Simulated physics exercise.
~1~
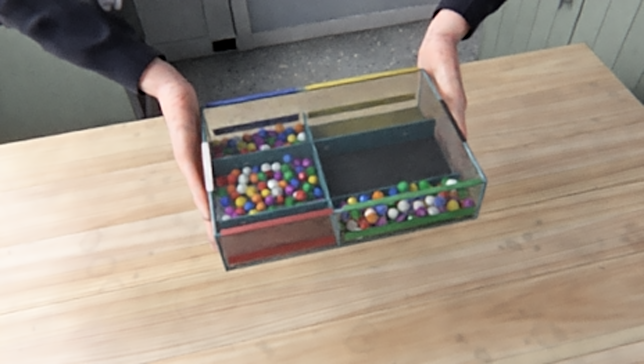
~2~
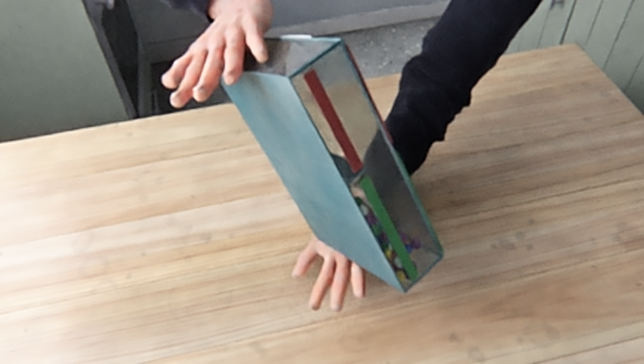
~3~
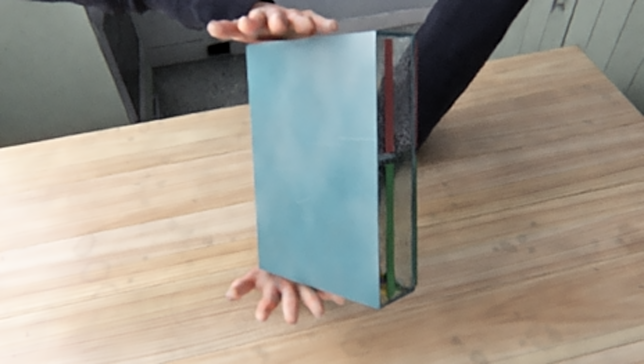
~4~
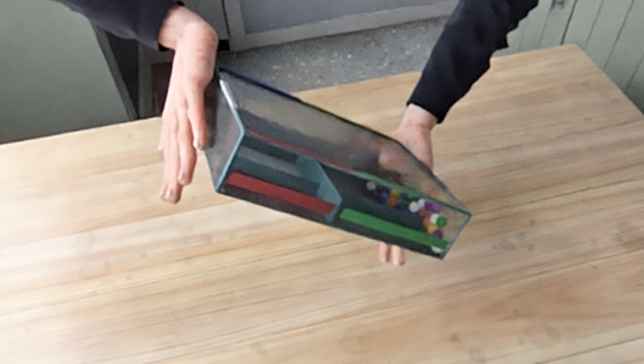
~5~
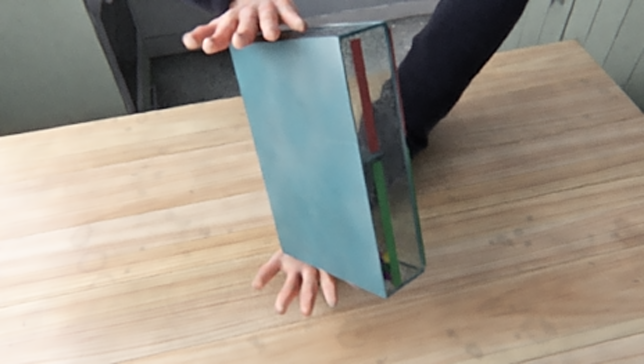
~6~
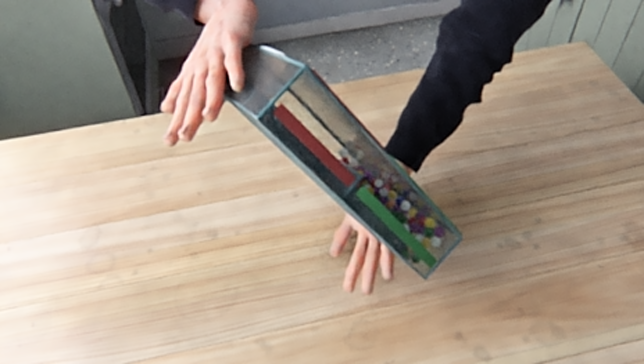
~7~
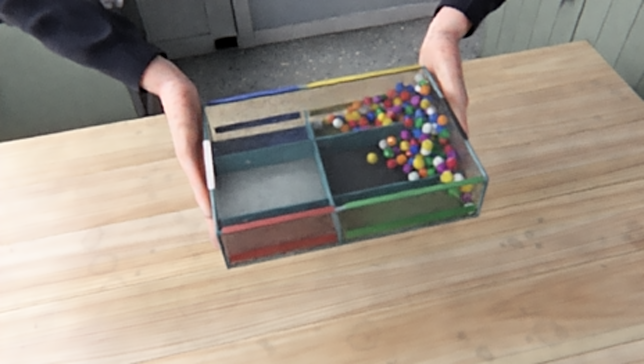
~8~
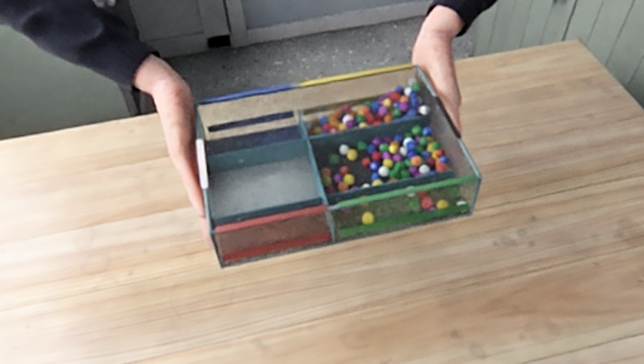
Two hands hold a shallow, clear-lidded box of many-coloured marbles above a pale wooden table, seen from slightly above by a gently swaying camera. Inside, partitions form compartments marked by red and green strips in front and blue and yellow edges behind, with marbles lying at the left and front right. The hands tip the box steeply, right end down, until its blue-grey underside shows. They turn it partway back, tip it steeply again, then bring it level. Finally the marbles lie on the right, mostly in the back and middle compartments, with a few by the green strip, while the left side is empty.
